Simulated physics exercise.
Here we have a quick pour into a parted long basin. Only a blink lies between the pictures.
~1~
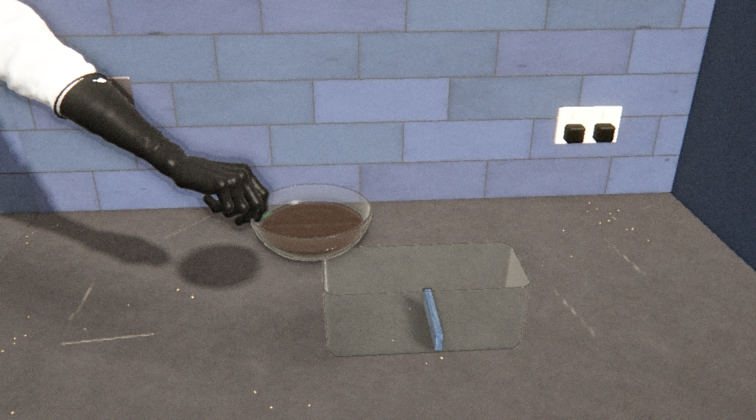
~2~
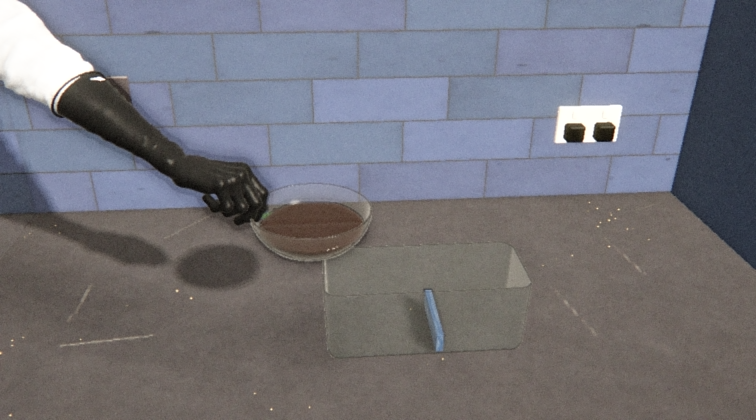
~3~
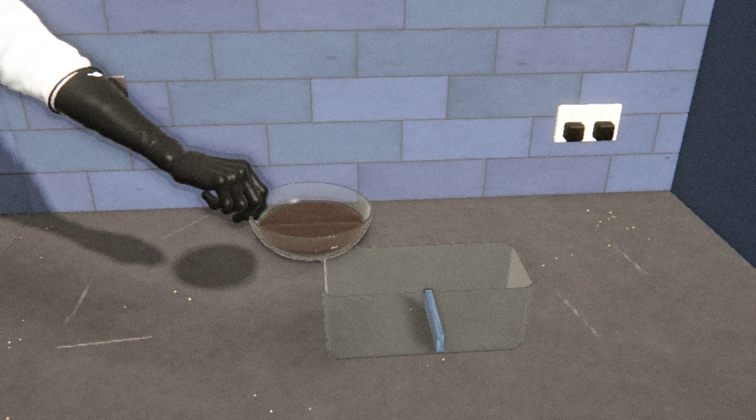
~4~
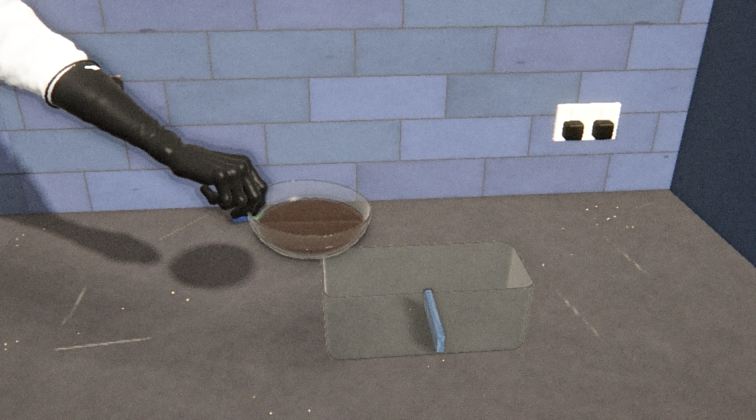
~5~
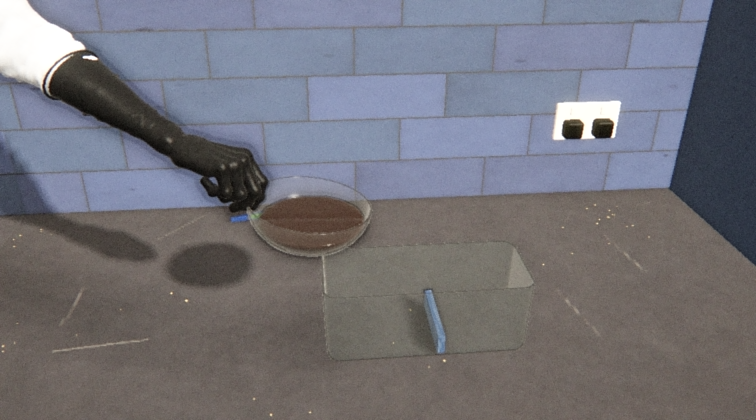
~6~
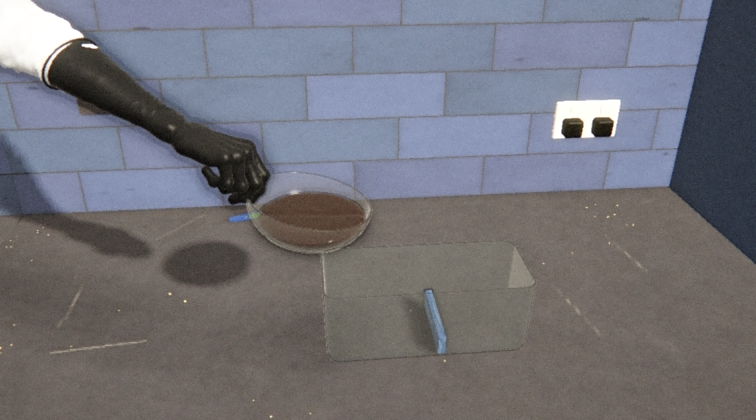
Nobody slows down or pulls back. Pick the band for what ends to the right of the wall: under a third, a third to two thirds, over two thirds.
The share right of the wall is from a third to two thirds.
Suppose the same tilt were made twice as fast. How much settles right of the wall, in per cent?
It comes to 55 per cent or so.
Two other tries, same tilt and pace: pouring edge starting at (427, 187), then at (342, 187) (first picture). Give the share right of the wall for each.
Near 85 % and 10 %.
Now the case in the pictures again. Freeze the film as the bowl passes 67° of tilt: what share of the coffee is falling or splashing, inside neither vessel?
Close to 40 per cent.
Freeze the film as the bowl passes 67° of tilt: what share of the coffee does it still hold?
Close to 40 per cent.
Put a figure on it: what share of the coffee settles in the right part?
Some 45 per cent.
A moment on, the bowl is tipped part way and 38 per cent is still to pour, 22 is left of the wall and 0 right of it.
Next, the bowl is tipped right over and 0 per cent is still to pour, 51 is left of the wall and 47 right of it.
Then the bowl is tipped right over and 0 per cent is still to pour, 52 is left of the wall and 47 right of it.
Later the bowl is tipped right over and 0 per cent is still to pour, 51 is left of the wall and 47 right of it.
Finally, 51 per cent lies left of the wall, 47 right of it and 1 outside.
